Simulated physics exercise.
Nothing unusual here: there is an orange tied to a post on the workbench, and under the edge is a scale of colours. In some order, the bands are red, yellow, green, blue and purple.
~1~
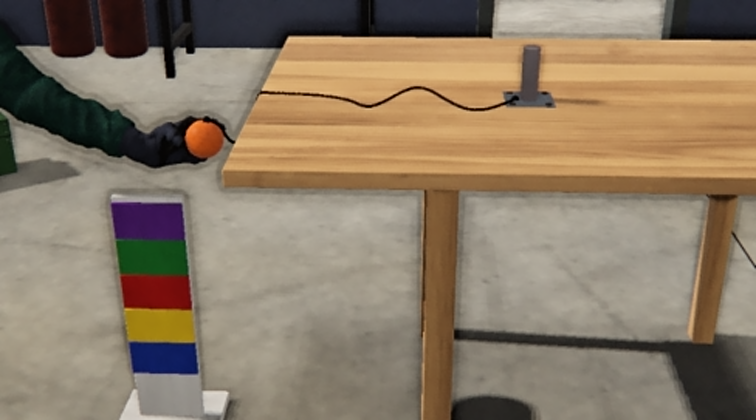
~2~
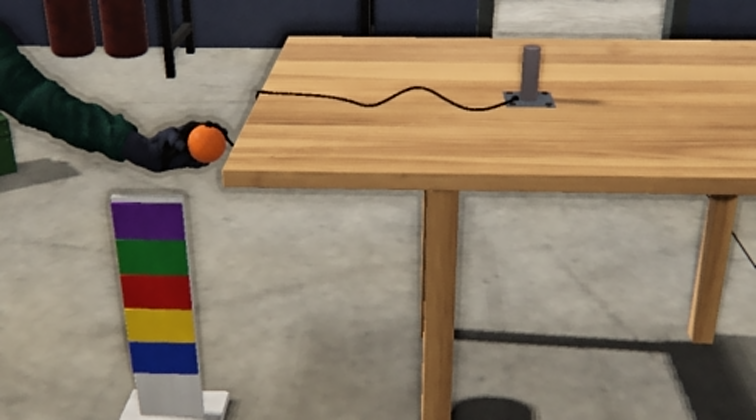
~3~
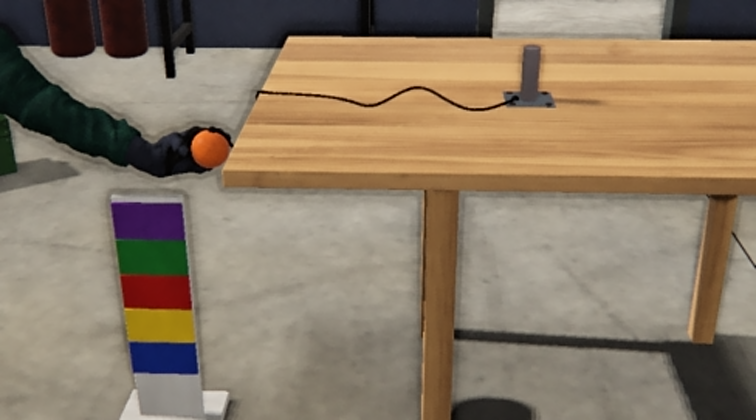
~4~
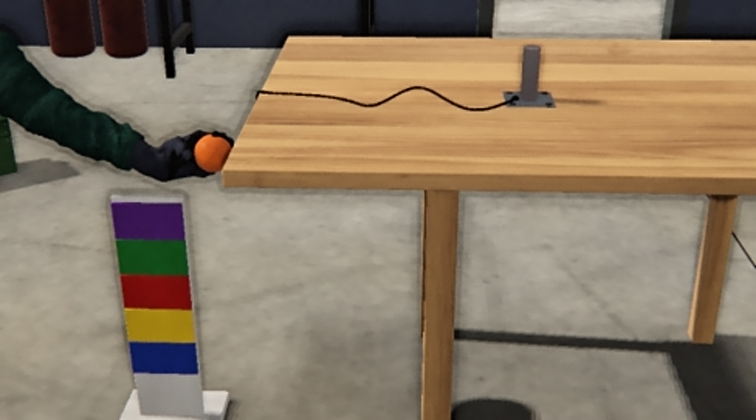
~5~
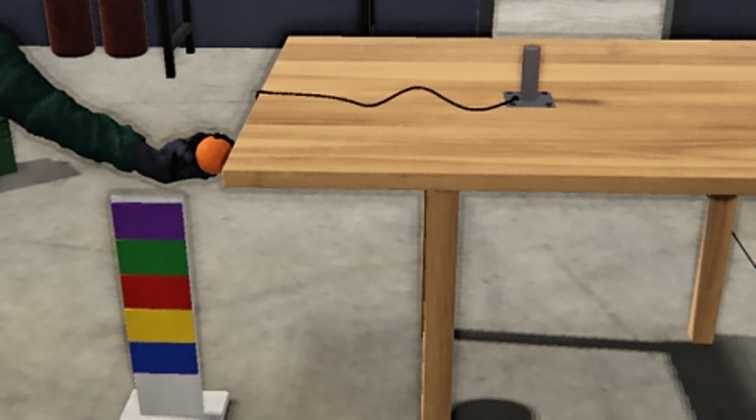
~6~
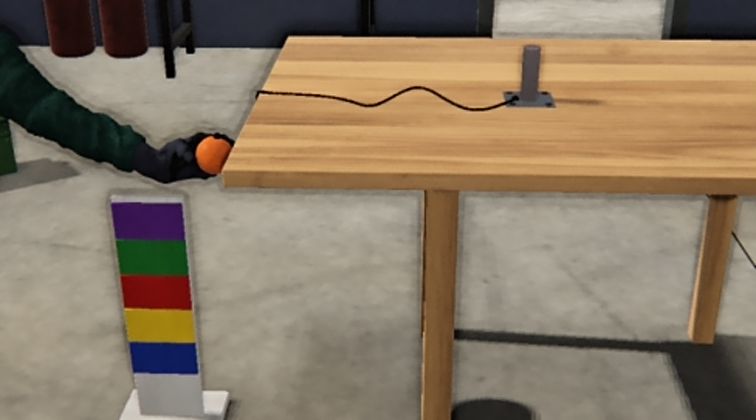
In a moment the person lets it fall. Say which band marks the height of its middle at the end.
The red band marks it.
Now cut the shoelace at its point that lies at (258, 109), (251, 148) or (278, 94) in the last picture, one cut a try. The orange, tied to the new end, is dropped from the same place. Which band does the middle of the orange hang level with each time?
First cut: Purple; second: Green; third: Above them all.
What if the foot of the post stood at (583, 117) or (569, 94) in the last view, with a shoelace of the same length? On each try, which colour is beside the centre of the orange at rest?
Green; green.
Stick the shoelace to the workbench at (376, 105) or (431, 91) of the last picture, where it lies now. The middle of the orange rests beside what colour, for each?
In order: Purple; green.
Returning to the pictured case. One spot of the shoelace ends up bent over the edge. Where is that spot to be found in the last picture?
Position: Approx. (343, 100).
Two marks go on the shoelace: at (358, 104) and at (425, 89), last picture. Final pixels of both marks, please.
Roughly at (276, 95), and the other roughly at (376, 96).
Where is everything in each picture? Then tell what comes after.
The first frame shows orange (205, 139); purple (148, 223); green (152, 258); red (156, 293); yellow (160, 327); blue (163, 359).
The second frame shows orange (207, 144); shoelace through (492, 108) (437, 94) (384, 102) (319, 96) (258, 115).
The third frame shows orange (210, 149).
The fourth frame shows orange (214, 153); shoelace through (492, 108) (437, 94) (384, 102) (319, 96) (258, 114).
The fifth frame shows orange (215, 155).
The sixth frame shows orange (215, 155); shoelace through (492, 108) (437, 94) (384, 102) (319, 96) (258, 114).
Soon after, orange near (269, 259); level with green.
Then, orange near (280, 285); level with red.
At rest, orange near (266, 288); level with red. At red.
